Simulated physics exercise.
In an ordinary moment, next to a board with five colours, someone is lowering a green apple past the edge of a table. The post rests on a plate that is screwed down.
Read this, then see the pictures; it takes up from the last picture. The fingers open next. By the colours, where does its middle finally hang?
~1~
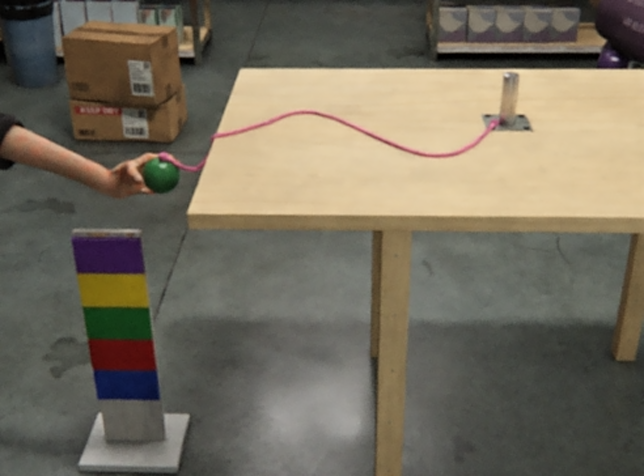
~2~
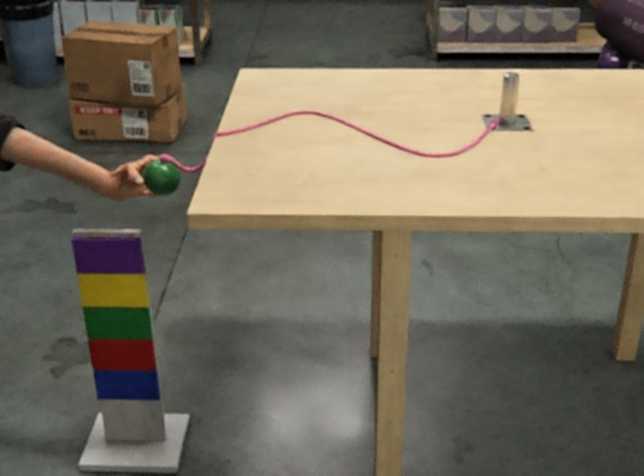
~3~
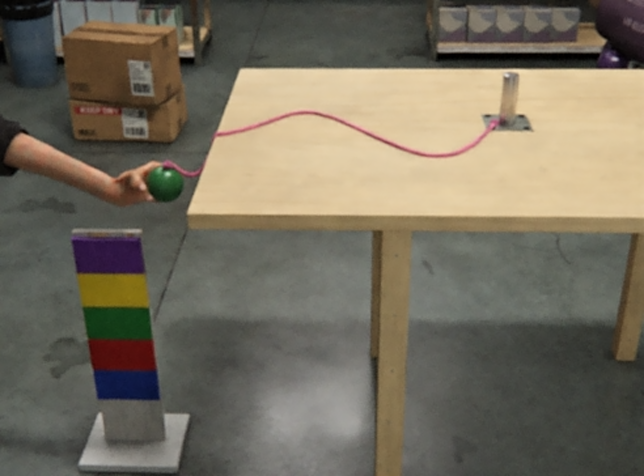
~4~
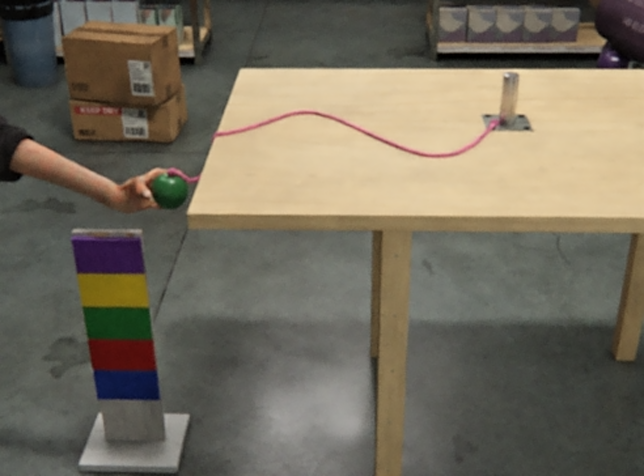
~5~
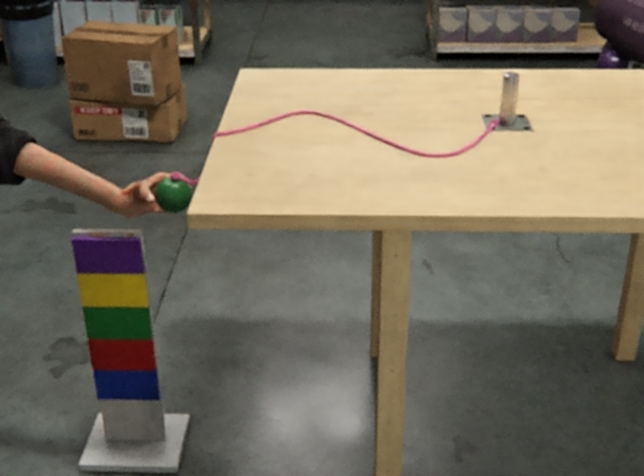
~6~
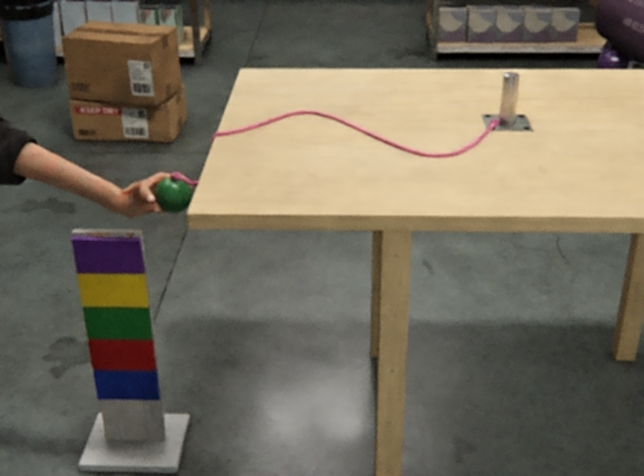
At the green band.
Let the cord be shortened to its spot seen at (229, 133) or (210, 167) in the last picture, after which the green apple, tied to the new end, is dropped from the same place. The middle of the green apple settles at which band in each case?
Purple; yellow.
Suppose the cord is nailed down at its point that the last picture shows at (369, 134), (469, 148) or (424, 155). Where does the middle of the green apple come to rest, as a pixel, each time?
First try near (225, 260), second near (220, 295), third near (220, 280).
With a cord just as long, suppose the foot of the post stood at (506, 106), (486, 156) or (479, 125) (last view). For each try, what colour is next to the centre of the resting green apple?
For the first it is green, for the second red, for the third red.
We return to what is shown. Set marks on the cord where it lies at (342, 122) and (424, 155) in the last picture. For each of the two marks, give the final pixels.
First: (257, 137). Second: (372, 130).
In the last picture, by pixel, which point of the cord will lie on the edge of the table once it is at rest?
Roughly (309, 112).
A little later, apple near (215, 304); level with yellow.
Next, apple near (240, 324); level with green.
When it is over, apple near (226, 326); level with green. Its centre hangs level with the green band.
